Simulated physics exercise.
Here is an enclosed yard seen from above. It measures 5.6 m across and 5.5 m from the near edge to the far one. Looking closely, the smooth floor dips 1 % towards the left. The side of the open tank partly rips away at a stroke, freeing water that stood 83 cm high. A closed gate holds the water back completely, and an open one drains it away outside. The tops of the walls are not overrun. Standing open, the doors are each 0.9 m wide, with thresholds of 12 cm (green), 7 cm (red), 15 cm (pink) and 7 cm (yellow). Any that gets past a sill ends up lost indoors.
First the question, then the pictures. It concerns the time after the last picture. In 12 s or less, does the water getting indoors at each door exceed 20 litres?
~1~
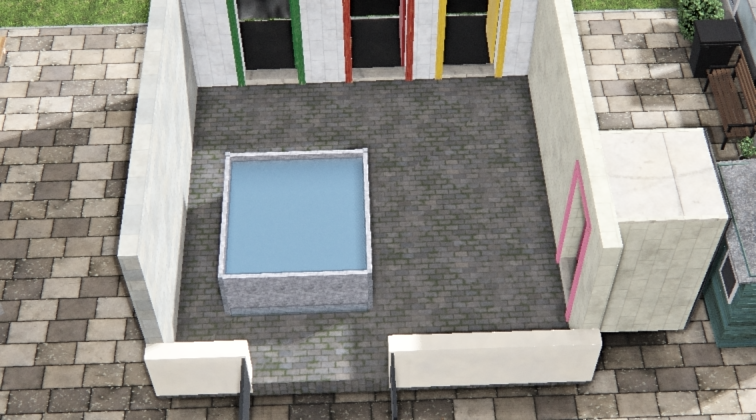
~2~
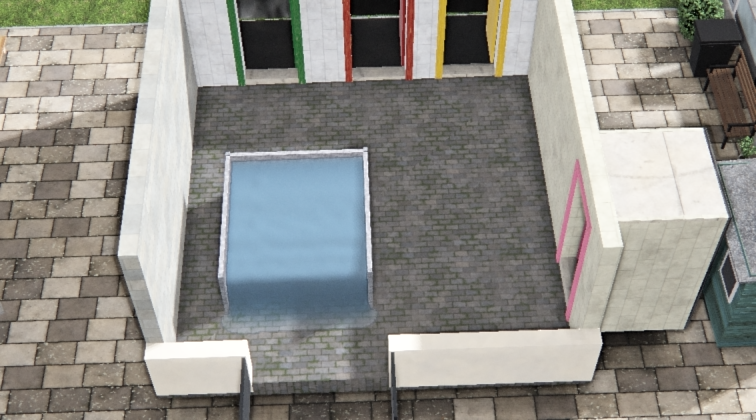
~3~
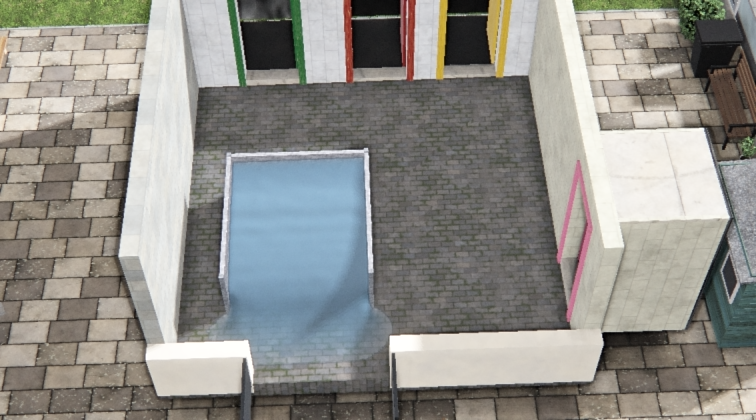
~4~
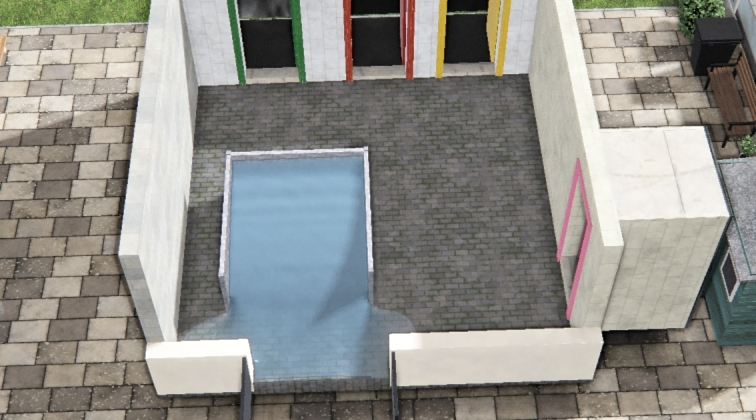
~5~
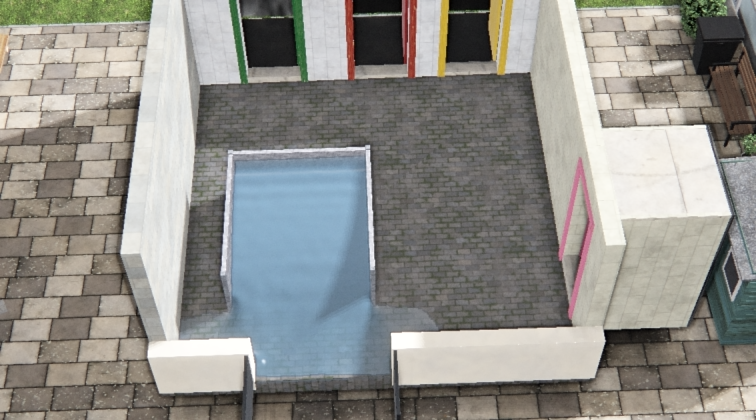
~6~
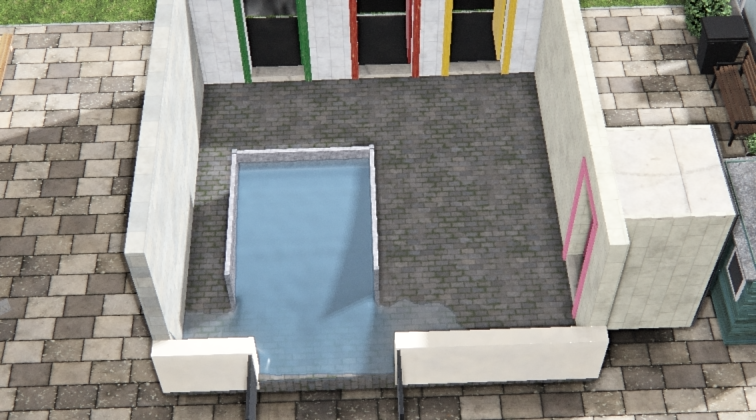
At the end, the green door undershoots the limit; the red door undershoots the limit; the pink door undershoots the limit; the yellow door undershoots the limit.
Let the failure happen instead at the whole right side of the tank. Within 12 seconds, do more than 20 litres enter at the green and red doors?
Green short, red beyond.
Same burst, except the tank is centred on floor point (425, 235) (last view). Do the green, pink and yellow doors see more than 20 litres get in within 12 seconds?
Lab note: Green door limit not exceeded; pink door limit exceeded; yellow door limit exceeded.
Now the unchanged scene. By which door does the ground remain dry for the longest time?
Last: Yellow.
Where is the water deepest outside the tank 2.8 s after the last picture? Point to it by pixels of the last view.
It's at about (205, 88) in the last picture.
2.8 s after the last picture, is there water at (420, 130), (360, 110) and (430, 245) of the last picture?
Status of the three spots: Free of it, free of it, free of it.
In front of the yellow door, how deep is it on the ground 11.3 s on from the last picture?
3.5 cm or so.
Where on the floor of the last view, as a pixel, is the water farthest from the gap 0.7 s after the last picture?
That would be close to (581, 353).
Then, 0.7 s after the last picture water covers 20 % of the floor and is deepest (54 cm) near (194, 368); green door not reached, red door not reached, pink door not reached, yellow door not reached.
Then, 1.5 s after the last picture water covers 30 % of the floor and is deepest (40 cm) near (181, 368); green door not reached, red door not reached, pink door 7 cm at the sill, 0 L in, yellow door not reached.
Then, 2.8 s after the last picture water covers 40 % of the floor and is deepest (31 cm) near (205, 88); green door 12 cm at the sill, 0 L in, red door not reached, pink door 6 cm at the sill, 0 L in, yellow door not reached.
Then, 6.3 s after the last picture water covers 80 % of the floor and is deepest (11 cm) near (204, 103); green door 7 cm at the sill, 2 L in, red door 3 cm at the sill, 0 L in, pink door 2 cm at the sill, 0 L in, yellow door 2 cm at the sill, 0 L in.
Then, 11.3 s after the last picture water covers 95 % of the floor and is deepest (6 cm) near (383, 255); green door 4 cm at the sill, 2 L in, red door 4 cm at the sill, 0 L in, pink door 2 cm at the sill, 0 L in, yellow door 3 cm at the sill, 0 L in.
